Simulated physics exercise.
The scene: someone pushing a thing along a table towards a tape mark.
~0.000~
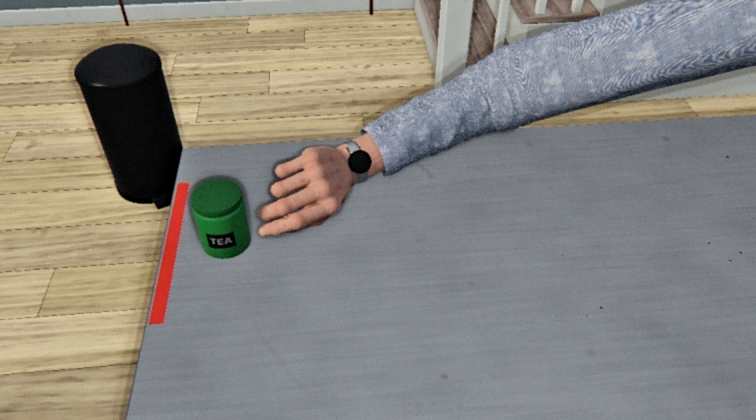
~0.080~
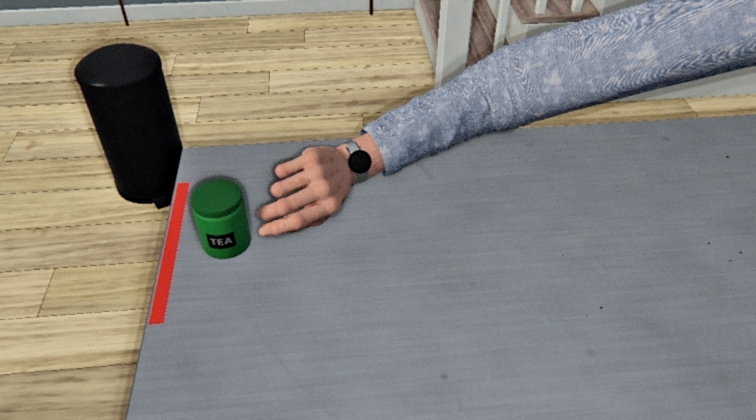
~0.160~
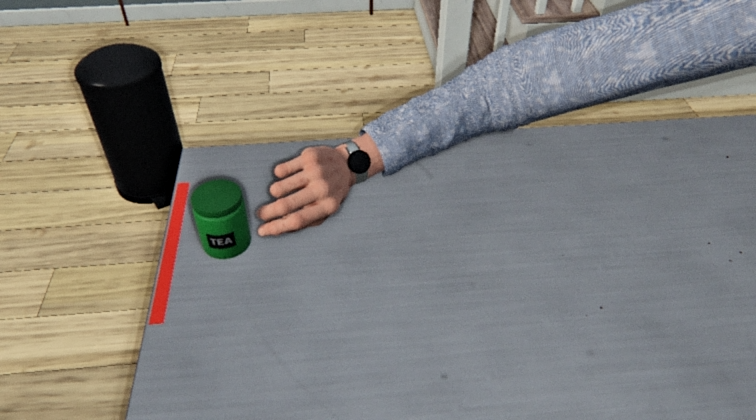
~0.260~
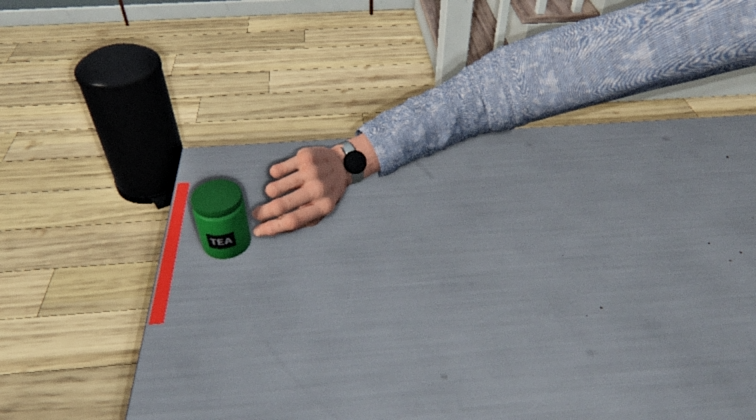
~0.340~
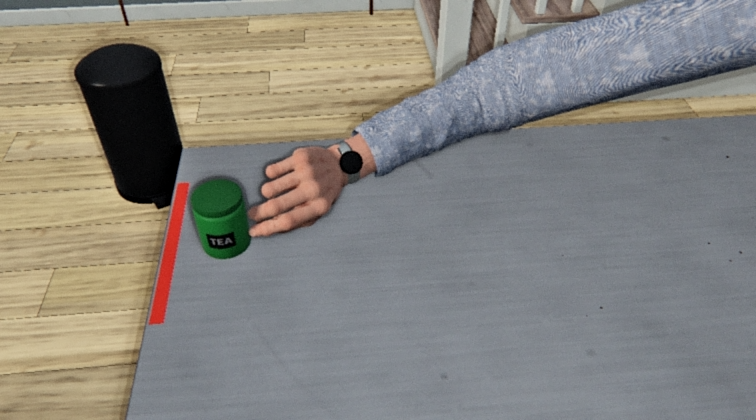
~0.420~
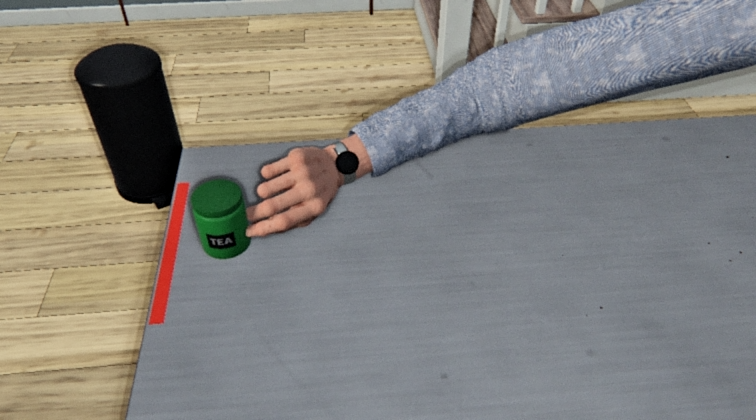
A hand in a pale blue patterned sleeve reaches in from the right over a grey tabletop, seen from above at an angle by a still camera. A green jar labelled TEA sits at the table's left side beside a red tape strip, with a black bin on the wooden floor beyond. The hand inches left until its fingers are at the jar, which stays in place.
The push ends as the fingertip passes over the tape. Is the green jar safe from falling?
The green jar drops to the floor.
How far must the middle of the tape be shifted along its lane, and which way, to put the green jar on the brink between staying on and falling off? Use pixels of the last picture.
A shift of 20 pixels, going right.
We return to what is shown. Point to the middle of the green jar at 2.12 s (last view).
Near (116, 267).
By 2.12 s, green jar tilted by 50° near (116, 267).
When it is over (2.7 s), the green jar goes over the edge.
